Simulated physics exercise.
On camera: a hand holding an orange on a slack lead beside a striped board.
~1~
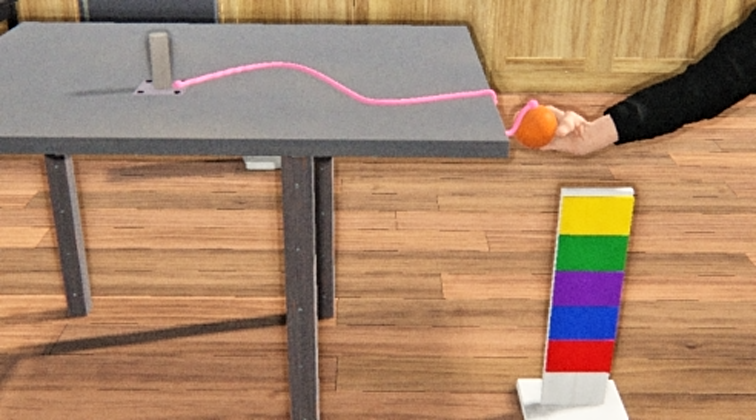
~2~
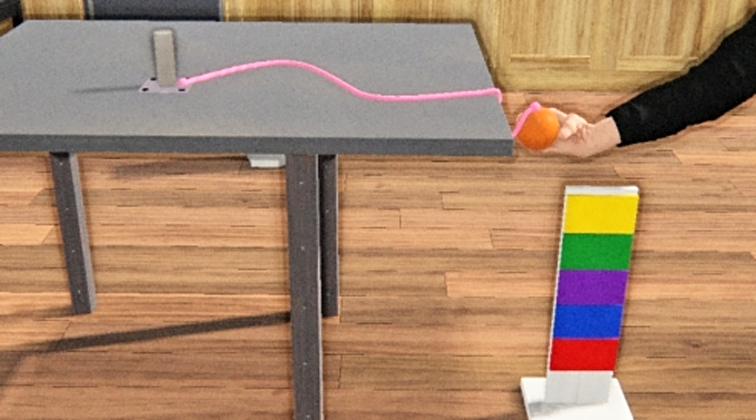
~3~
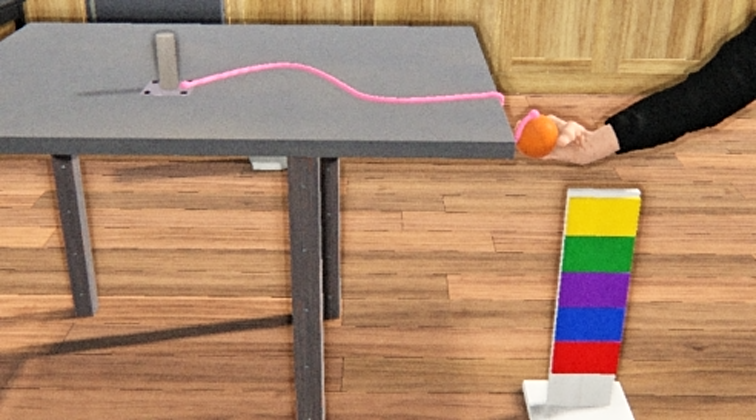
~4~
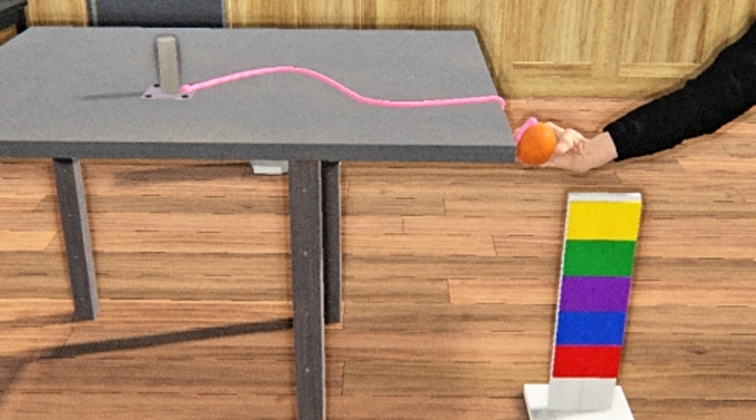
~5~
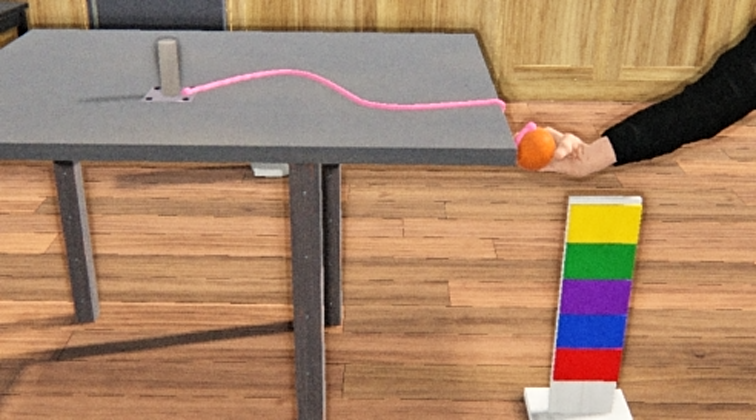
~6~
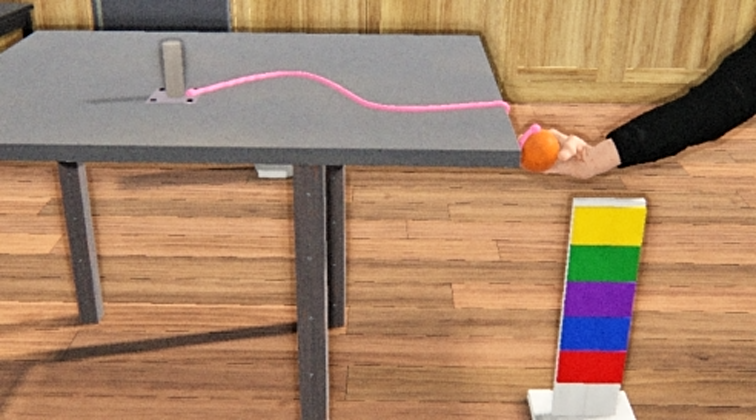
To begin with, a hand reaching in from the right holds an orange ball at the table's edge, tied to a slack pink cord running to a small upright post. The hand keeps holding it above a striped board, and the whole view shifts very slightly; otherwise almost nothing moves.
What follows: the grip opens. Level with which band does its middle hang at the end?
Its middle rests at the purple band.
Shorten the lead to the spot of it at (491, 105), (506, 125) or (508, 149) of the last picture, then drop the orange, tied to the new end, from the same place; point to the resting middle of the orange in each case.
In that order: (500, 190), (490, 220) and (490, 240).
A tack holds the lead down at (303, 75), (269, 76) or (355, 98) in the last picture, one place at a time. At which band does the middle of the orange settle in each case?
One after the other, green; green; yellow.
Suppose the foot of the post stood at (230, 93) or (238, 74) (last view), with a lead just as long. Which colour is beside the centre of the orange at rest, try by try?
Try by try: Blue; blue.
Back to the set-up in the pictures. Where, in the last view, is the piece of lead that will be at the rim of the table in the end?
At (412, 109), roughly.
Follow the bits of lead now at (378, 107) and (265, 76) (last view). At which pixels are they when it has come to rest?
They go to (468, 91) and to (289, 94).
Soon after, orange near (518, 290); level with purple.
Then, orange near (470, 286); level with purple.
Further on, orange near (483, 289); level with purple.
At rest, orange near (493, 290); level with purple. The purple one.
